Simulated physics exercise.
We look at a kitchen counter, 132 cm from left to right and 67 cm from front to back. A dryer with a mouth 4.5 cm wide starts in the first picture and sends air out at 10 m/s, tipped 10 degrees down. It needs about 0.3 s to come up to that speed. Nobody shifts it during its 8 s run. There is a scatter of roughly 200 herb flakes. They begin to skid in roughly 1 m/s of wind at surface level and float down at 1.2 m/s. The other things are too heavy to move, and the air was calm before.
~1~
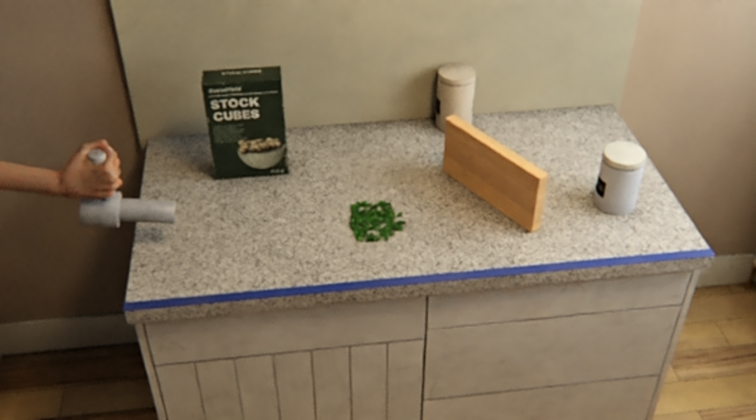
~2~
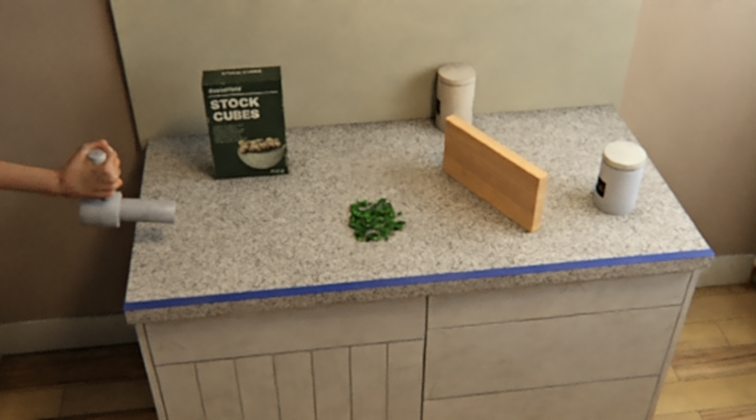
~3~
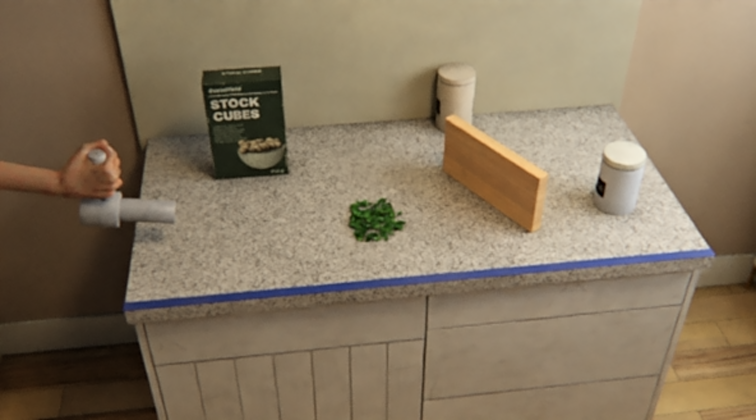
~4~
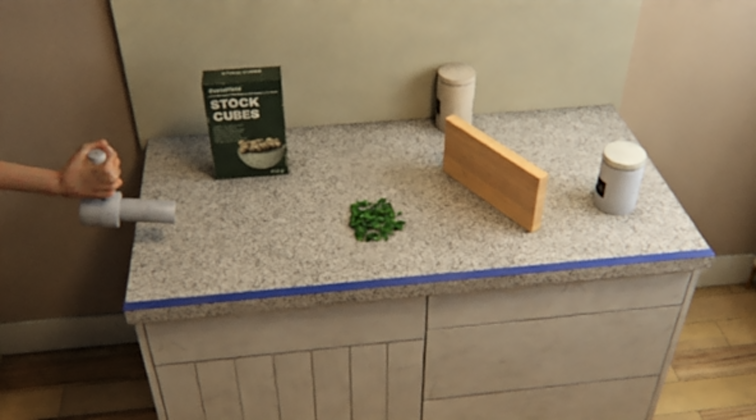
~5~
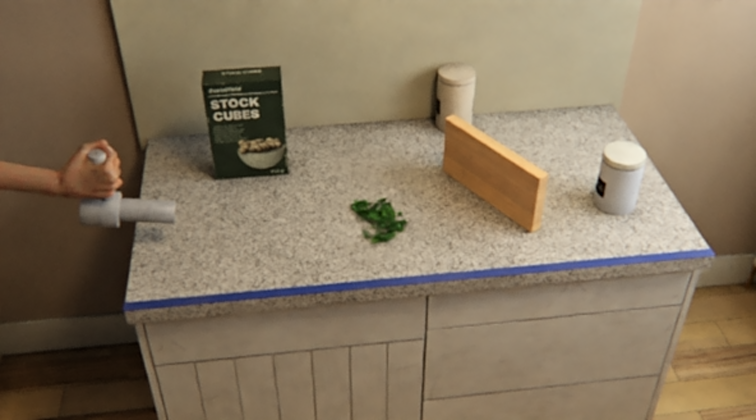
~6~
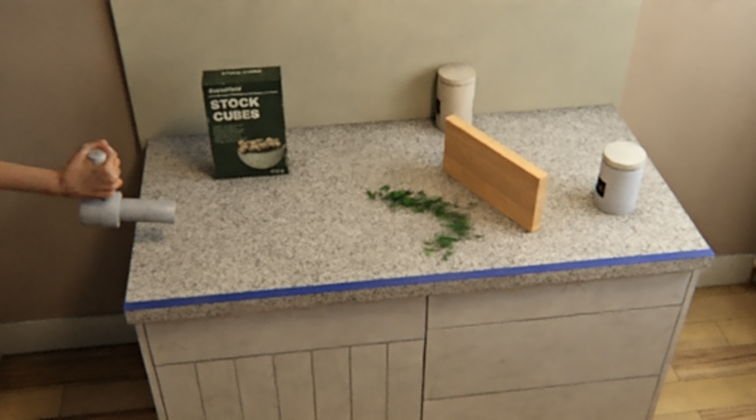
Green herb flakes lying still on a speckled counter, then skidding right toward a wooden board as a hand holds a dryer at left.
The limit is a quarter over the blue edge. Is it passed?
As for a quarter going over the blue edge: Yes.
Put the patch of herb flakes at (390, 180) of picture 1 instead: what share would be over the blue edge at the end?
Then about 0 %.
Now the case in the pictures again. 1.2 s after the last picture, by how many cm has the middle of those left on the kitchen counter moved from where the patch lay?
About 30 cm.
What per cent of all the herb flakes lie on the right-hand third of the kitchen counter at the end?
About 5 %.
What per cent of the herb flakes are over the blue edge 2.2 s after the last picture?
Near 40 %.
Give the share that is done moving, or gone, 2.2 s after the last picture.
Near 70 %.
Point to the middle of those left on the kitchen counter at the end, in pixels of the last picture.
Around (462, 178).
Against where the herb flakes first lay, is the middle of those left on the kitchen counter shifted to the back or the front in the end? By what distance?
To the back, by about 15 cm.
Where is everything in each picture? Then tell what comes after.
In the first picture, the middle of the herb flakes is near (372, 220), none has stirred yet and the mouth of the dryer is at (175, 213).
In the second picture, the middle of the herb flakes is near (372, 218), none has stirred yet and the blue edge is centred on (430, 283).
In the third picture, the middle of the herb flakes is near (372, 218), none has stirred yet, the top of a board is at (495, 145) and the top of a carton is at (242, 74).
In the fourth picture, the middle of the herb flakes is near (372, 218) and none has stirred yet.
In the fifth picture, the middle of the herb flakes is near (379, 216), the farthest in sight from the dryer is at (406, 223) and about 30 % have left their places.
In the sixth picture, the middle of the herb flakes is near (431, 207), the farthest in sight from the dryer is at (472, 205) and all have left their places.
Then, 1.2 s after the last picture, 34 % are on the move or not yet settled, 36 % are over the blue edge; the middle of those still in play is near (462, 178).
Then, 2.2 s after the last picture, 28 % are on the move or not yet settled, 38 % are over the blue edge; the middle of those still in play is near (462, 178).
Then, 4.1 s after the last picture, 22 % are on the move or not yet settled, 39 % are over the blue edge; the middle of those still in play is near (462, 178).
Then, 7.7 s after the last picture, at the end, 42 % are over the blue edge; the middle of those still in play is near (462, 178).
